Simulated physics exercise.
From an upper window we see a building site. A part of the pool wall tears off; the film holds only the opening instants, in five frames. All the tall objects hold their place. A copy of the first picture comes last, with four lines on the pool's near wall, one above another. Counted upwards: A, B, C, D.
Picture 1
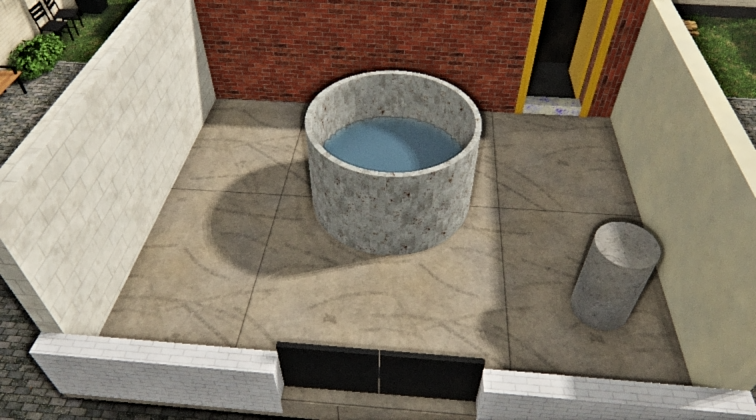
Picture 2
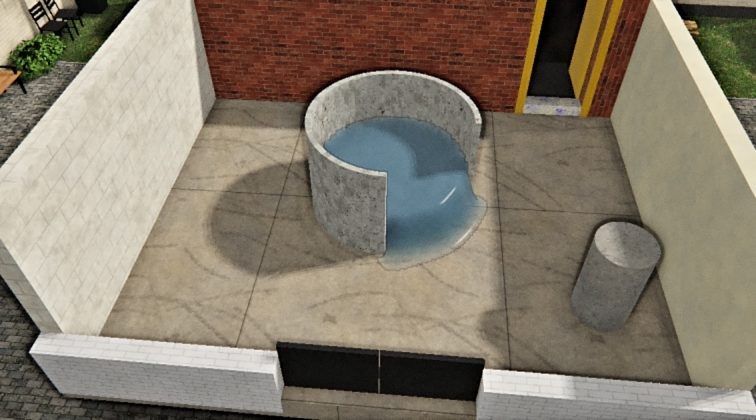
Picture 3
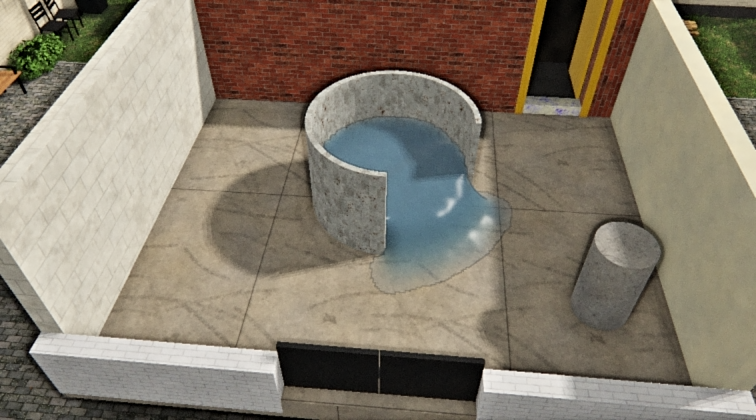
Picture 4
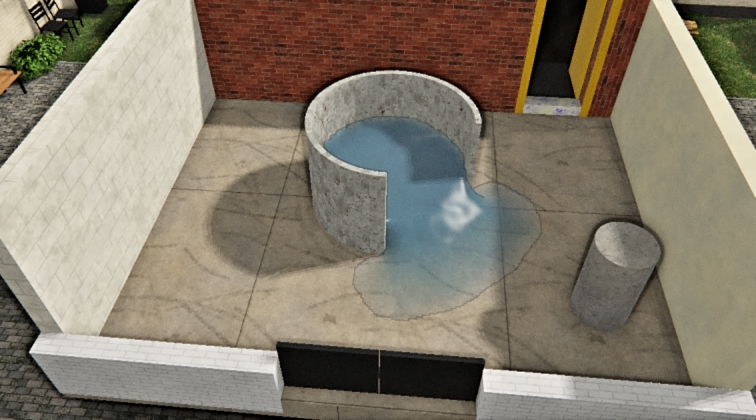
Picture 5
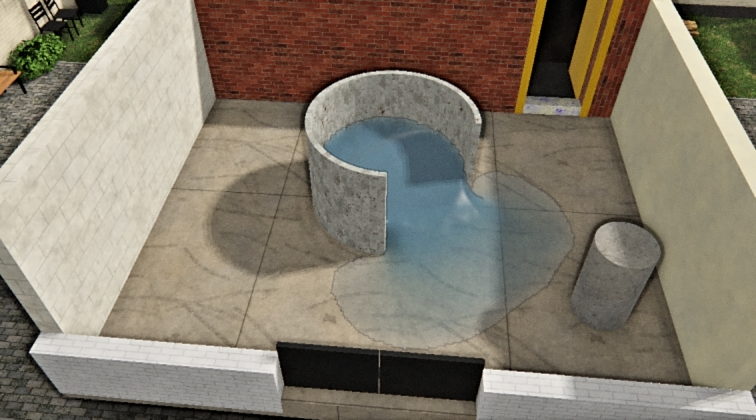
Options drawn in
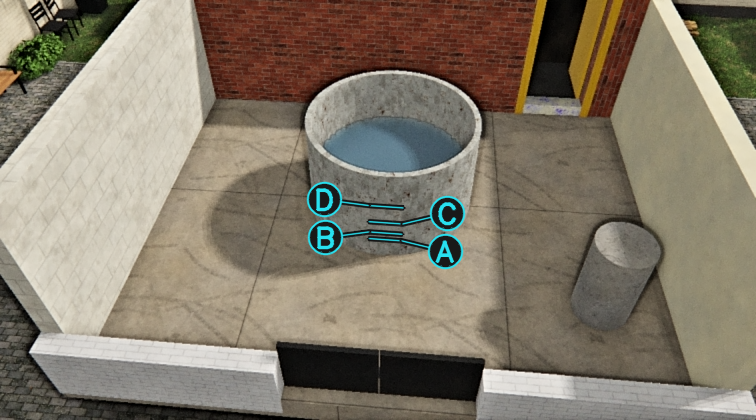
In a walled yard, a round pool's front wall vanishes and water spreads across the ground.
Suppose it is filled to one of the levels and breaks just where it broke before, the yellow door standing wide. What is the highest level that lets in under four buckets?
Take D.
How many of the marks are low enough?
All four.
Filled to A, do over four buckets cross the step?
No, not at all.
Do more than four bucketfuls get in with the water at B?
No, not at all.
On the marked copy, A at (385, 239); B at (385, 233); C at (385, 222); D at (386, 206); from the bottom up A, B, C, D.
For line A, nothing gets over.
For line B, nothing gets over.
For line C, nothing gets over.
For line D, a bucket or two gets in.
